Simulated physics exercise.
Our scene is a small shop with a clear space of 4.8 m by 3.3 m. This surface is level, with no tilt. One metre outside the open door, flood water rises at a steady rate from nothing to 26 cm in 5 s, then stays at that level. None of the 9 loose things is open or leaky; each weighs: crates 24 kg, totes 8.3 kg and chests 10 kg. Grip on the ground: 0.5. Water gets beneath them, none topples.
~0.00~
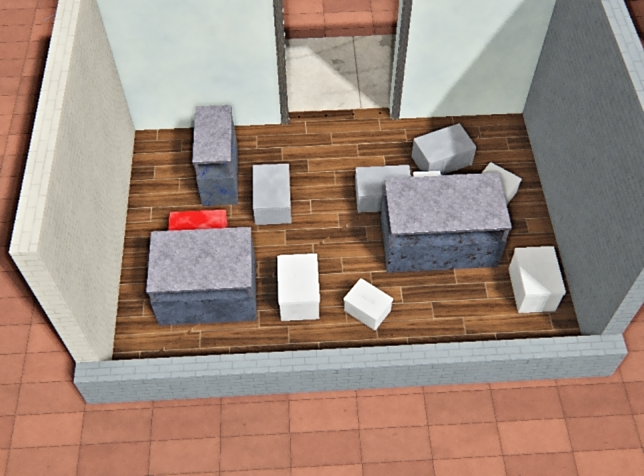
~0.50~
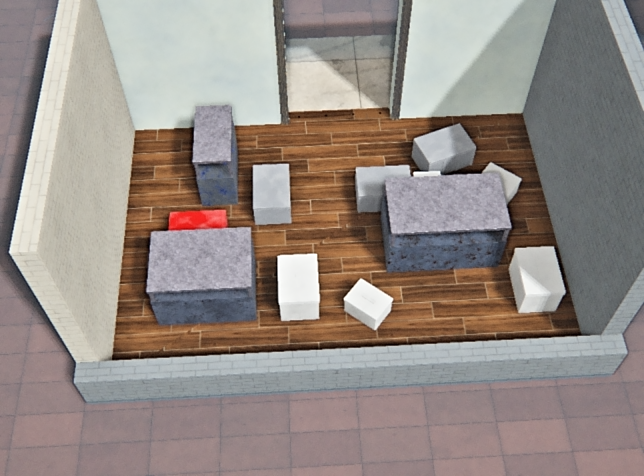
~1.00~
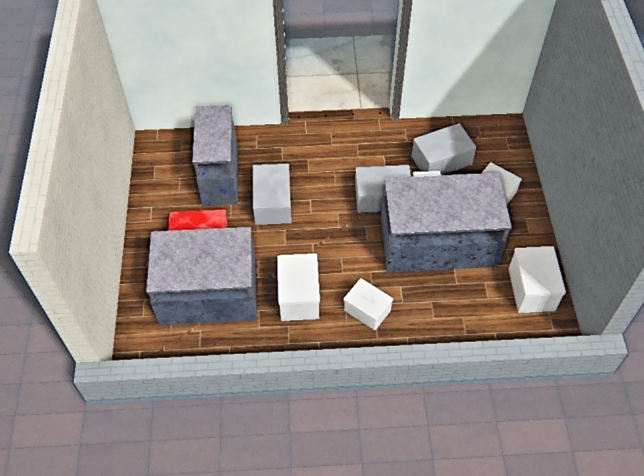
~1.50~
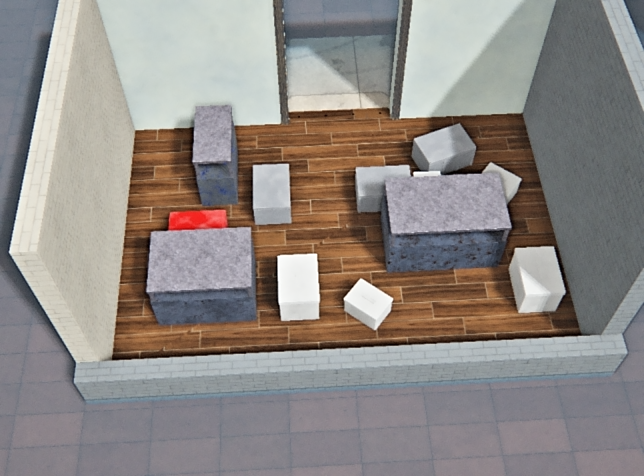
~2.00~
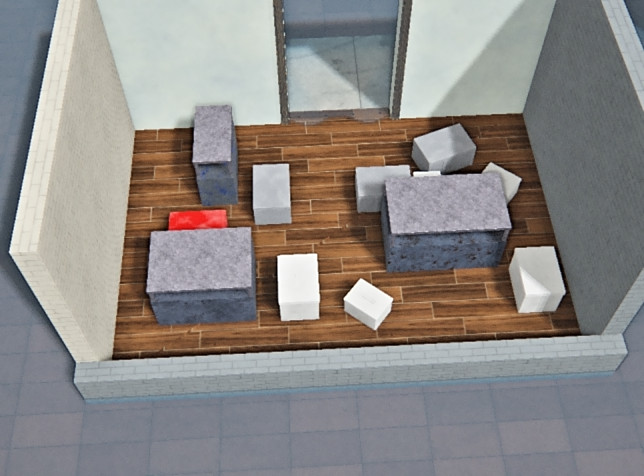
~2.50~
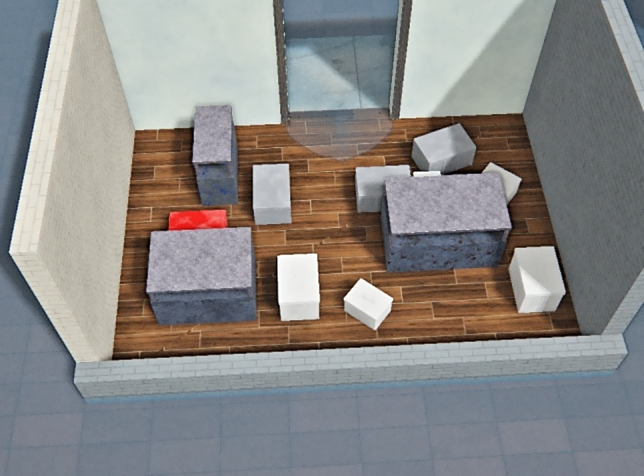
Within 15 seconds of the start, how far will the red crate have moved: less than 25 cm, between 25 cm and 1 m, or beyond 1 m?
By then it is long gone from its spot.
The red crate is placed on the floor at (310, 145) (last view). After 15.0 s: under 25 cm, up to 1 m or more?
Answer: It covers a big distance.
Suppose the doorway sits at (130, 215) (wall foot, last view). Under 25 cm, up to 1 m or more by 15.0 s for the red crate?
You'd see the red crate wander off a long way.
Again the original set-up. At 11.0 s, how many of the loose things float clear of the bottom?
Of them, 8.
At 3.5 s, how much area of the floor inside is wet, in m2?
My estimate is roughly 2.0 m2.
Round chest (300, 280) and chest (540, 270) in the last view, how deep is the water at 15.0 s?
About 21 and 19 cm.
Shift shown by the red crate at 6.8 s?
Shift by then: About 0 cm.
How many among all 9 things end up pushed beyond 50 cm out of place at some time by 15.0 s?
By my tally, 8.
After 3.5 s the red crate is near (197, 226), 0.0 m from its start, aground; 0 afloat.
After 6.8 s the red crate is near (196, 227), 0.0 m from its start, aground; 1 afloat.
After 11.0 s the red crate is near (160, 159), 1.0 m from its start, afloat; 8 afloat.
After 15.0 s the red crate is near (171, 125), 1.4 m from its start, afloat; 9 afloat.
